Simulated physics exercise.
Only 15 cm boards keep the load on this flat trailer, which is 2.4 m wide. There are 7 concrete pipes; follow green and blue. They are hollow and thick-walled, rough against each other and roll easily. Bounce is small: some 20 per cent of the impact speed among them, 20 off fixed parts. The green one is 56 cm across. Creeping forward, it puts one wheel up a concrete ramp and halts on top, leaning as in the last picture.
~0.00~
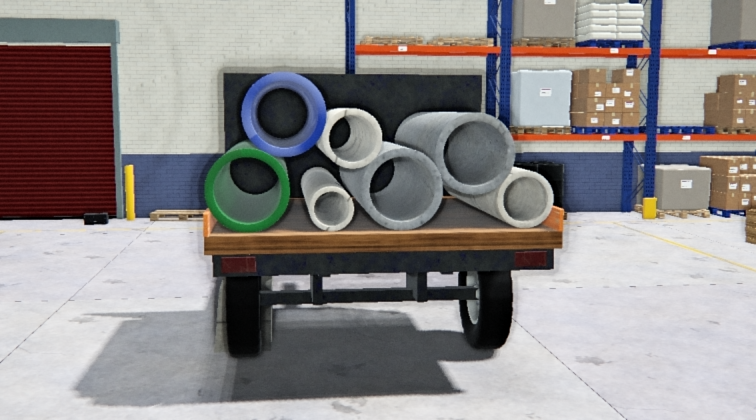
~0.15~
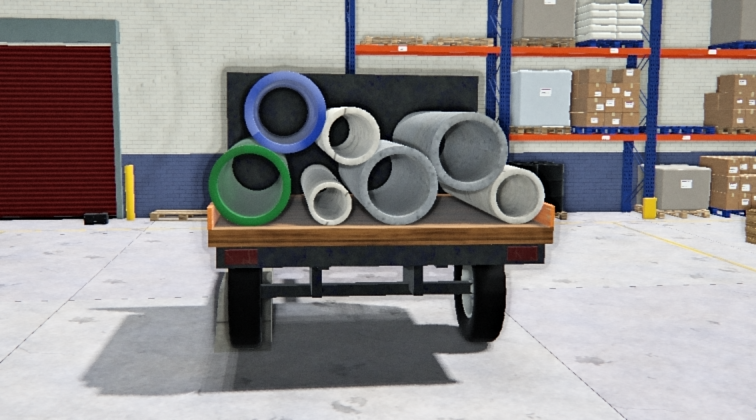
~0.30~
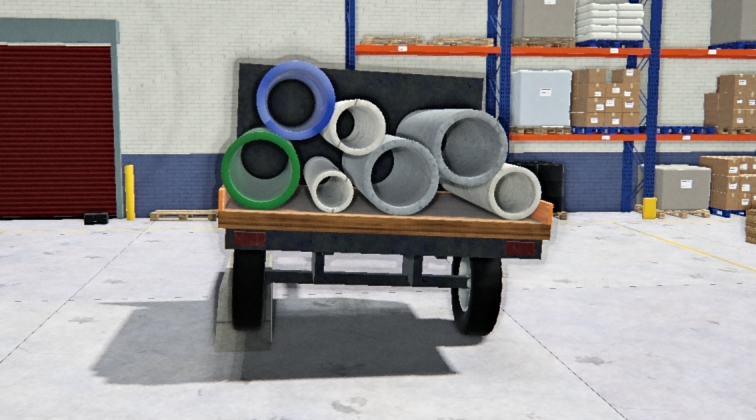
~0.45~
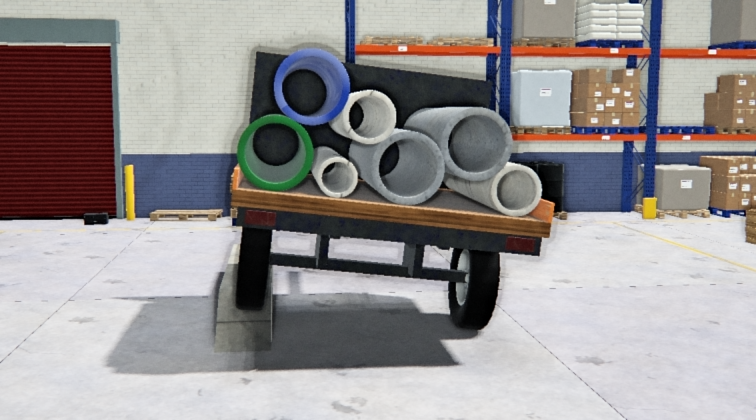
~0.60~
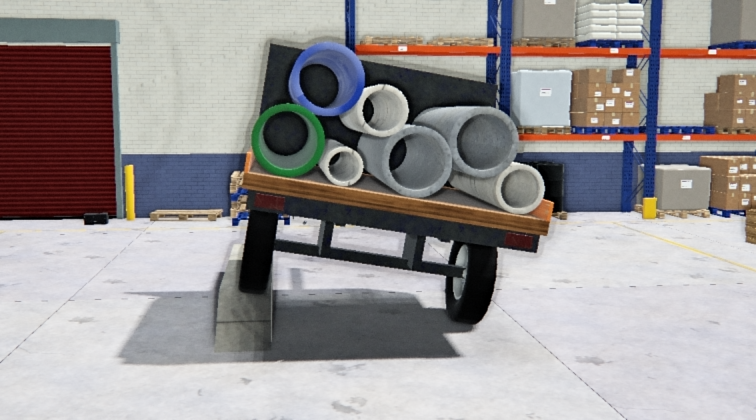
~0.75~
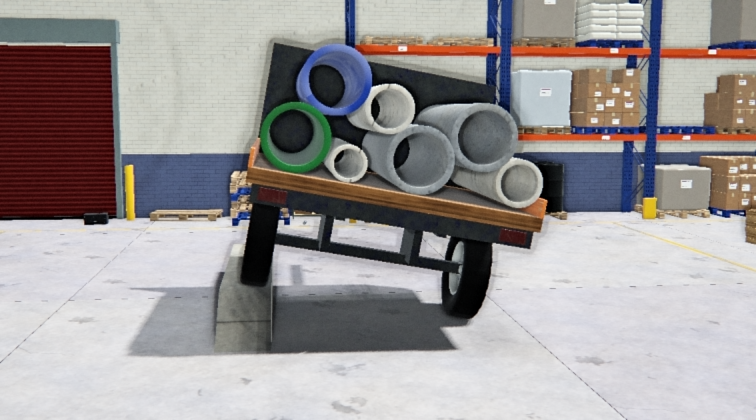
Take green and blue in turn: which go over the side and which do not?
Green remains on the deck. Blue remains on the deck.
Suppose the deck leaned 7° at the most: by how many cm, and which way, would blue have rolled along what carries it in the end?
About 0 cm to the left.
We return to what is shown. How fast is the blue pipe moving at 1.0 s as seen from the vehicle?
Near 0.1 m/s.
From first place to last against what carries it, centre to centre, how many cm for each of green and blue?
About: Green 10, blue 10.
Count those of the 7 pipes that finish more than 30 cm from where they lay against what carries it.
The count is 0.
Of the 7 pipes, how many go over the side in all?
The count is 0.
By 1.0 s, green is on the deck, 35 cm from the left edge, rolling right; blue is up on others, 60 cm from the left edge, rolling right; 0 off so far.
By 1.3 s, as before, green, blue; 0 off so far.
Finally (1.5 s), green is on the deck, 40 cm from the left edge; blue is up on others, 65 cm from the left edge; 0 off so far.
